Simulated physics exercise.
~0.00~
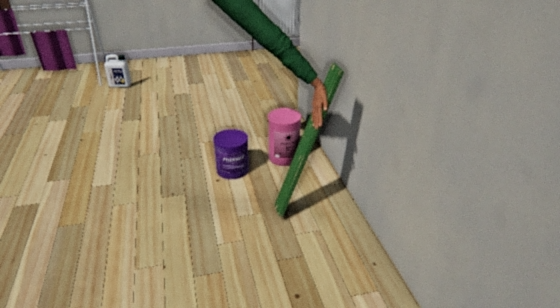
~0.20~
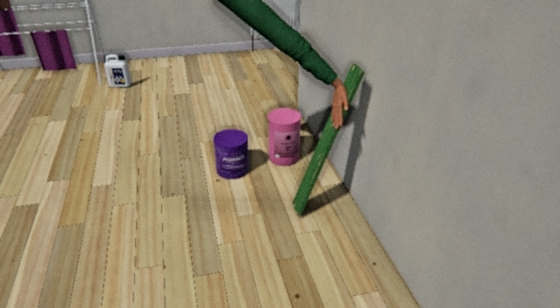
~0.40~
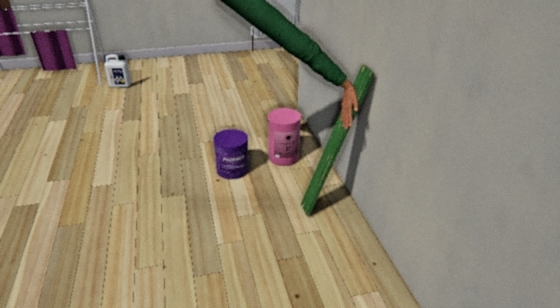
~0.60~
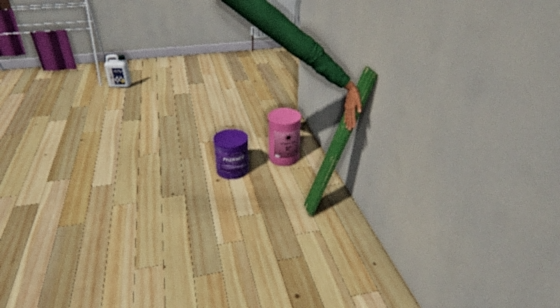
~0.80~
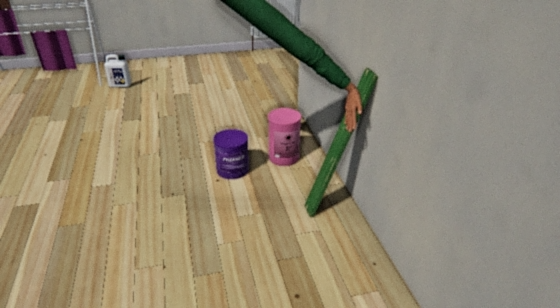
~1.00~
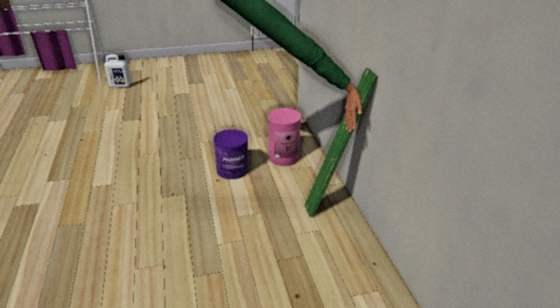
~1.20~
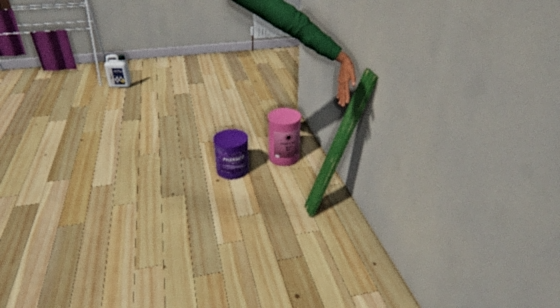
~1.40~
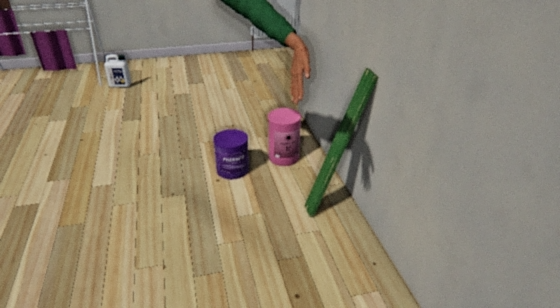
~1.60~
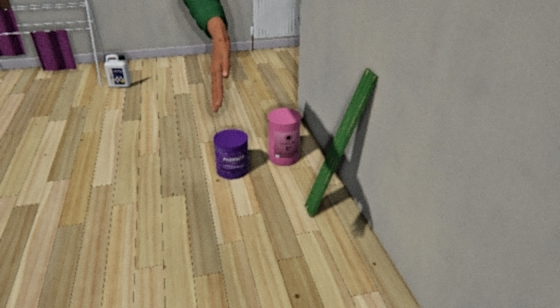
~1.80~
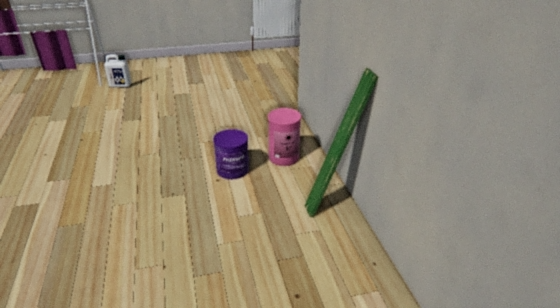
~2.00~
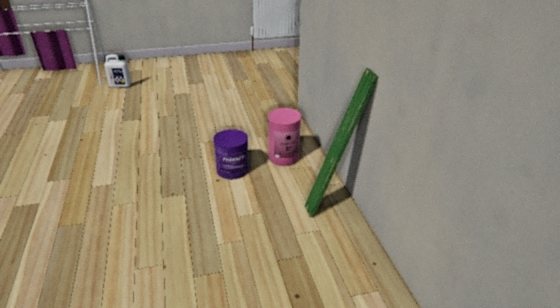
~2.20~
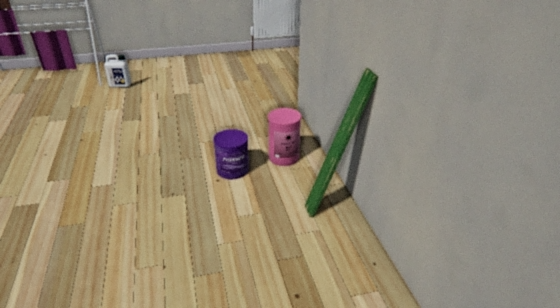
In a room with a pale wood floor and a grey wall on the right, a green-sleeved arm reaches in from the top, its hand holding a green plank upright at a slant. Beside it stand a purple pail and a pink pail. The hand moves the plank a short way right until it leans against the wall, then holds it there. The fingers let go, and the arm draws back to the left and out of view. The plank stays leaning on the wall, and both pails remain where they were.
